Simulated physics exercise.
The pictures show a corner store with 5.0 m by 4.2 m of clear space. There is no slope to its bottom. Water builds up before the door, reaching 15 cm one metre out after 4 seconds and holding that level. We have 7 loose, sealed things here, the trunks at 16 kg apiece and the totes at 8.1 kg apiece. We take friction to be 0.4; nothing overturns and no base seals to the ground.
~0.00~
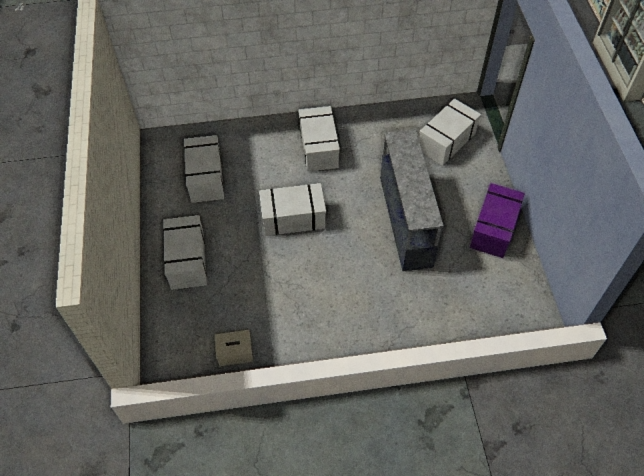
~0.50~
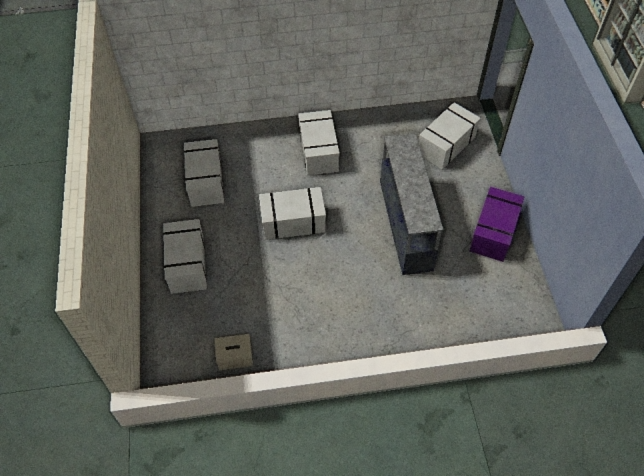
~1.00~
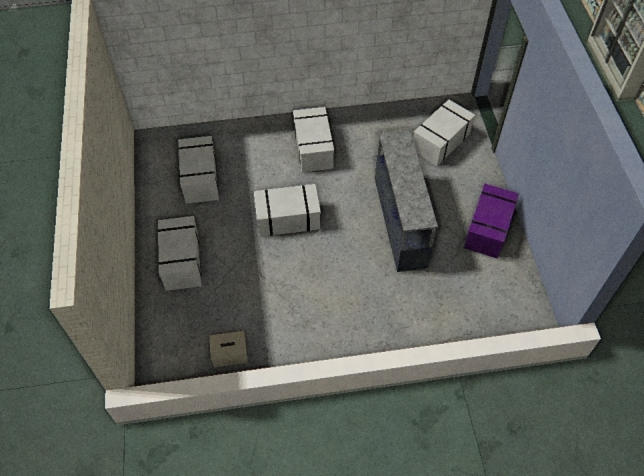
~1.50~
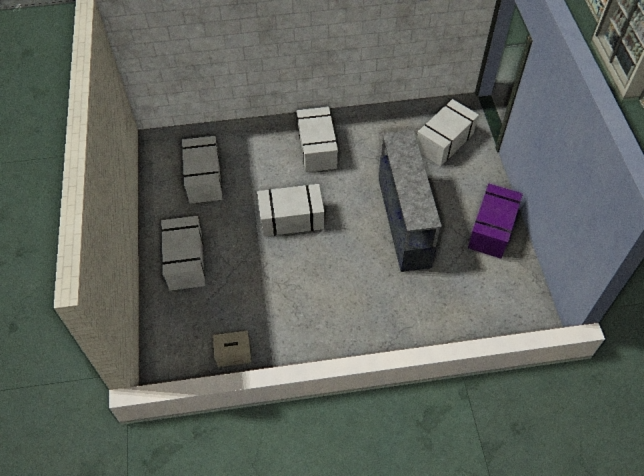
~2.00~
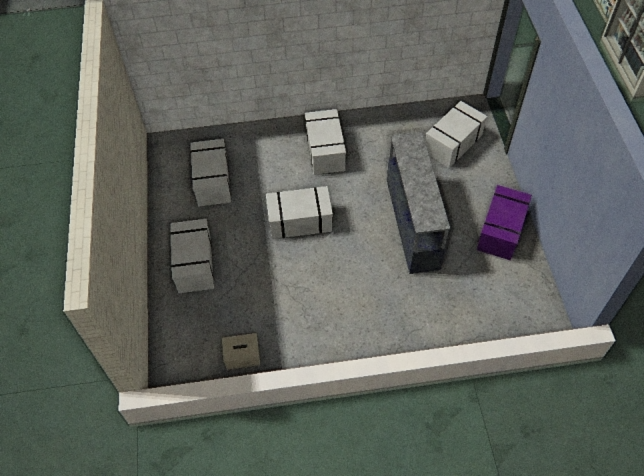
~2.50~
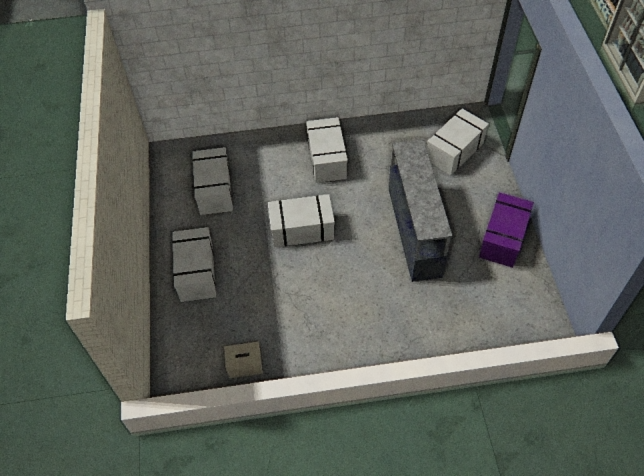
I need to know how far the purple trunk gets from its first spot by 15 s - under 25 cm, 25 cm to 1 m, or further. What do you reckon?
Watching it, I'd expect very little movement overall.
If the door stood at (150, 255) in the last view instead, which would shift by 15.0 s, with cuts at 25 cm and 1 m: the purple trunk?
Observation: Purple trunk small displacement.
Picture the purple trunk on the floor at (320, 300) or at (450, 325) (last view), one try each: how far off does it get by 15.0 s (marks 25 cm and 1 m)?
From the first spot it would stay roughly in place, and from the second it would stay roughly in place.
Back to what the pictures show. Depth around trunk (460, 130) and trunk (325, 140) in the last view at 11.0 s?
About 6 and 6 cm.
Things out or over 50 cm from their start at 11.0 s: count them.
At that moment it comes to 3.
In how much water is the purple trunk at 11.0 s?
Depth: About 3 cm.
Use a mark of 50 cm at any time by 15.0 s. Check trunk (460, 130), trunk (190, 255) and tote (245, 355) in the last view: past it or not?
Going one by one, I get above, above and within.
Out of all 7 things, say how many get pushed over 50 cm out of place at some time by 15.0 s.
5.
After 3.5 s the purple trunk is near (509, 221), 0.0 m from its start, aground; 0 afloat.
After 6.8 s the purple trunk is near (509, 221), 0.0 m from its start, aground; 1 afloat.
After 11.0 s the purple trunk is near (509, 221), 0.0 m from its start, aground; 3 afloat.
After 15.0 s the purple trunk is near (509, 221), 0.0 m from its start, aground; 5 afloat.
